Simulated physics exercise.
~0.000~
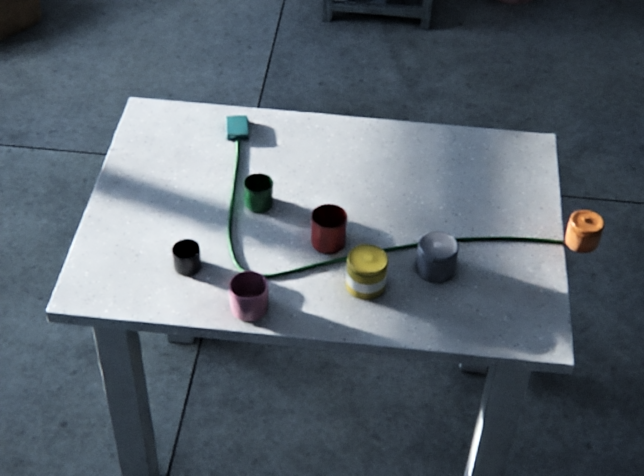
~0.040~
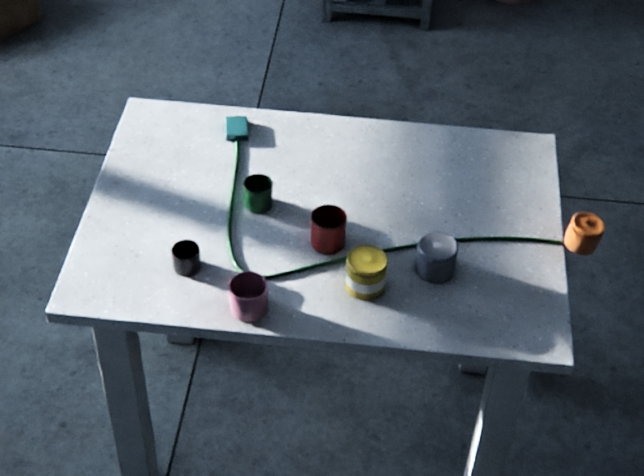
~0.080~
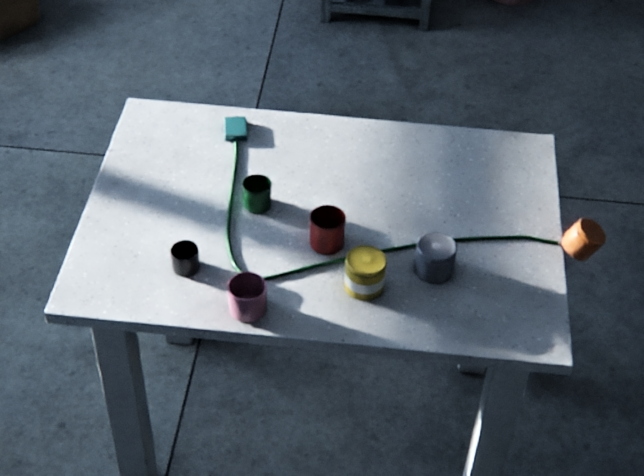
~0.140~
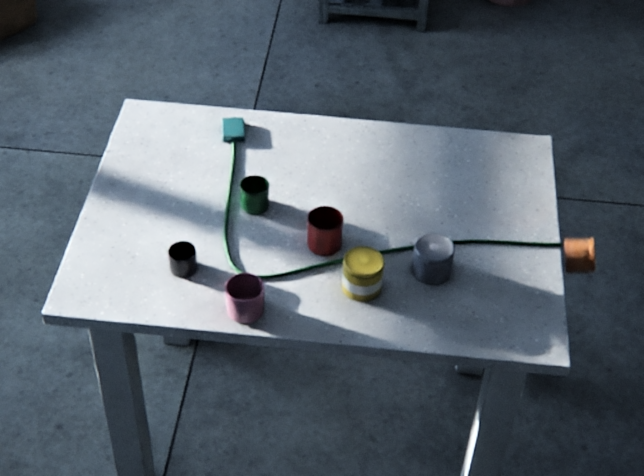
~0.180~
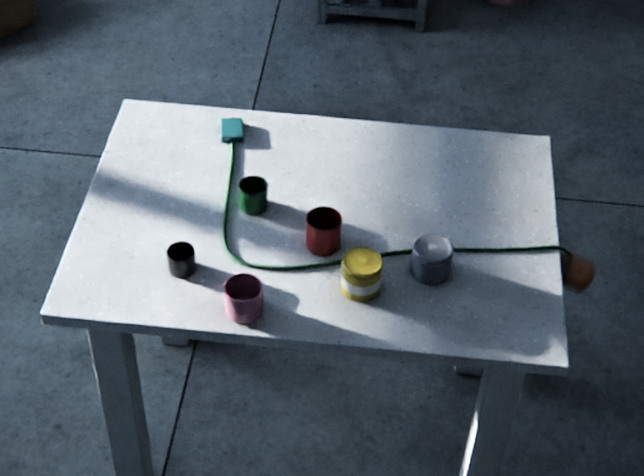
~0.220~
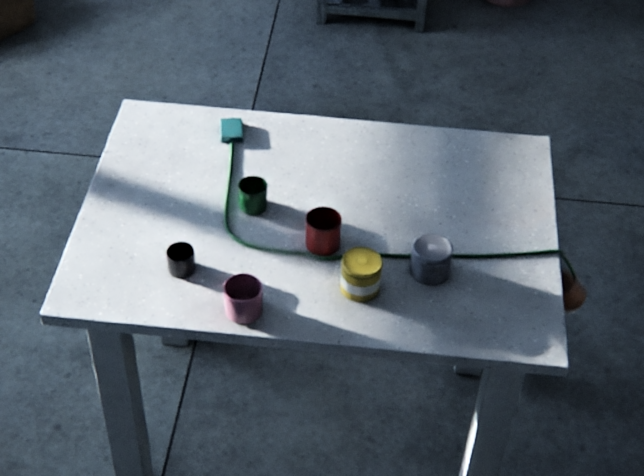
An orange cylinder on a green cord tips and drops past the right edge of a pale table, seen from above on a grey floor, in a nearly still view. The cord runs from a teal block at upper left, among green, red, black, pink, yellow and grey containers. As the cylinder sinks, the cord slides and straightens across the tabletop, its bend drawing away from the pink mug.
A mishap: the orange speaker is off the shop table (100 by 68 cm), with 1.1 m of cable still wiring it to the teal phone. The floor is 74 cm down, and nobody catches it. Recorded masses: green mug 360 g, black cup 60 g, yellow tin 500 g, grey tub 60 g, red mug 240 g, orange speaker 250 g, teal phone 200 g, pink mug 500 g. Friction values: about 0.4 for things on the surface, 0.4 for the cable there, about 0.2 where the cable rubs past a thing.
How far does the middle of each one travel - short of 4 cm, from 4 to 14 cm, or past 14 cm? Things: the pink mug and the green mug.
My prediction: The pink mug changes place very little, the green mug changes place very little.
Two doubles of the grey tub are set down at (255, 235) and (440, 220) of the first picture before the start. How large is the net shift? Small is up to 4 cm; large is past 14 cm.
Big and slight.
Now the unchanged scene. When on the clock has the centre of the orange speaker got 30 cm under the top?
The clock reads 0.80 s at that moment.
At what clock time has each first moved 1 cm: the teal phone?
The teal phone gets there at 0.30 seconds.
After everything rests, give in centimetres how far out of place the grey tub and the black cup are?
Net shift - grey tub 0 cm, black cup 0 cm.
By 0.5 s, the cable's tail end at (235, 160); green mug 1 cm off its start, orange speaker over the edge, teal phone 6 cm off its start.
By 0.7 s, the cable's tail end at (235, 163); green mug 1 cm off its start, orange speaker over the edge, teal phone 7 cm off its start.
By 1.0 s, the cable's tail end at (237, 171); green mug 2 cm off its start at (260, 183), teal phone 10 cm off its start at (235, 155), orange speaker over the edge.
By 1.2 s, the cable's tail end at (238, 177); green mug 2 cm off its start, teal phone 12 cm off its start, red mug 4 cm off its start.
By 2.4 s, the cable's tail end at (240, 183); green mug 2 cm off its start at (261, 183), pink mug 0 cm off its start at (243, 287), teal phone 14 cm off its start at (237, 167), red mug 4 cm off its start at (333, 206).
